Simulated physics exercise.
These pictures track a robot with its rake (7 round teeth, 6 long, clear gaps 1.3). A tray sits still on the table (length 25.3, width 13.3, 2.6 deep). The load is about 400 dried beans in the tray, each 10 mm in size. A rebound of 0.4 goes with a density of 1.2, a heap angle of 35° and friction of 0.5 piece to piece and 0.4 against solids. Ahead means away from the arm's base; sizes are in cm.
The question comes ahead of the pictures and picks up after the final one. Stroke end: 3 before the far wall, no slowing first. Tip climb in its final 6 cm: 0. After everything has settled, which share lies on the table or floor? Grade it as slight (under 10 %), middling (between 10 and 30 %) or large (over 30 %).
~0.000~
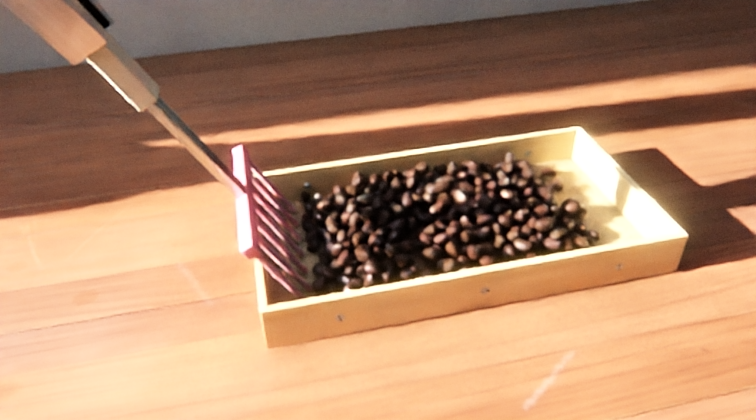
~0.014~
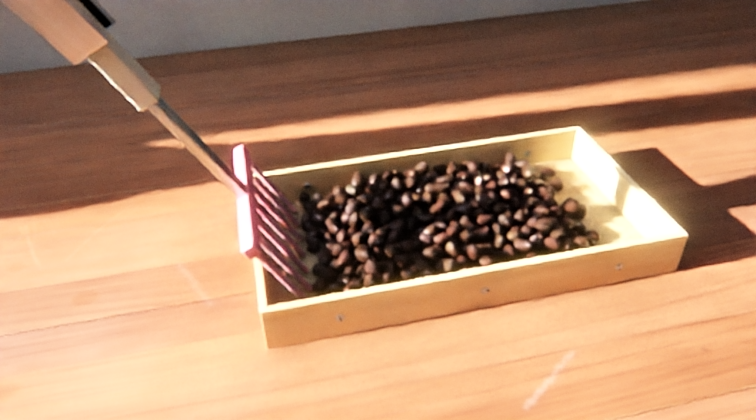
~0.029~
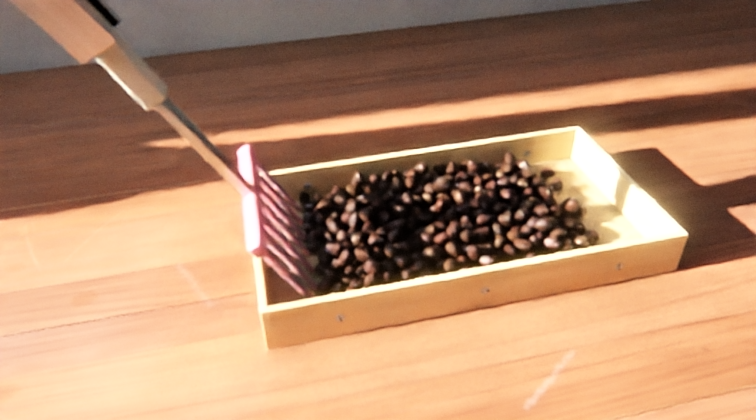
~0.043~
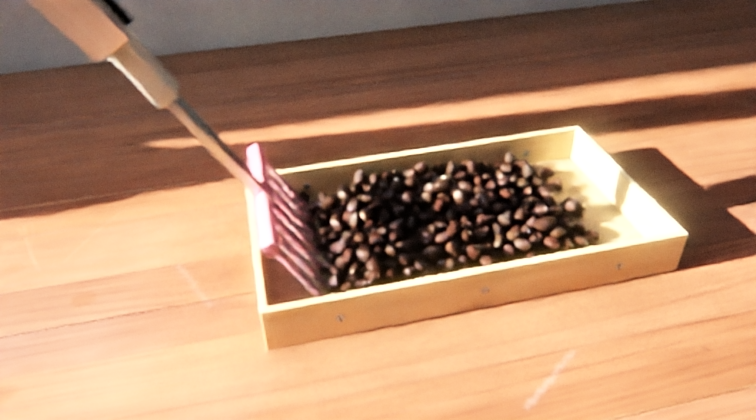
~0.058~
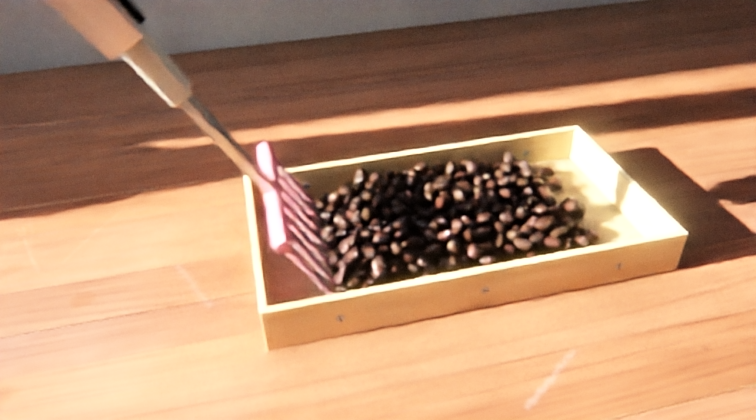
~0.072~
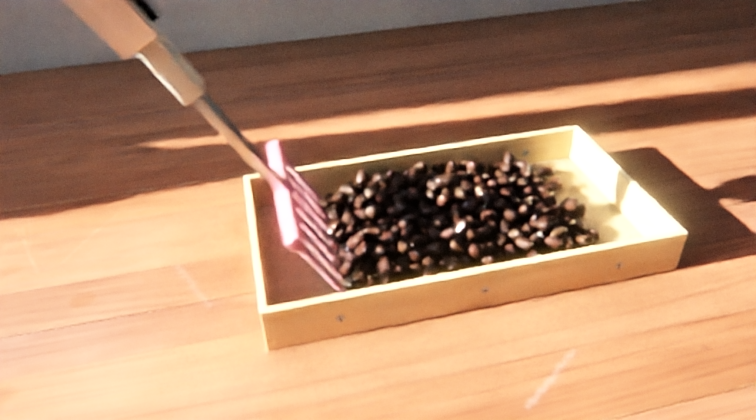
Grade: Middling.
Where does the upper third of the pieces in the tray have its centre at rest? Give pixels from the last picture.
Centre of top third: Approx. (593, 180).
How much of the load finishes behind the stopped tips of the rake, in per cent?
Roughly 50 %.
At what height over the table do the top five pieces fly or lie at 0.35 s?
Height: Near 6 cm.
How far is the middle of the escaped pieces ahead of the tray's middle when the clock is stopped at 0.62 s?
Offset: Near 16 cm.
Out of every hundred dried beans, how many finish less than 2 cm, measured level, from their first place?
Near 5 per cent of the pieces.
After 0.21 s, sloping 61°, highest piece 4 above the table; 401 in the tray.
After 0.35 s, sloping 61°, highest piece 7 above the table; 401 in the tray.
After 0.62 s, sloping 61°, highest piece 5 above the table; 331 in the tray, 68 on the table or floor, 2 in flight or on the tool.
After 1.32 s, sloping 61°, highest piece 4 above the table; 328 in the tray, 73 on the table or floor.
In the end, 328 in the tray, 73 on the table or floor. That is 18 % on the table or floor.
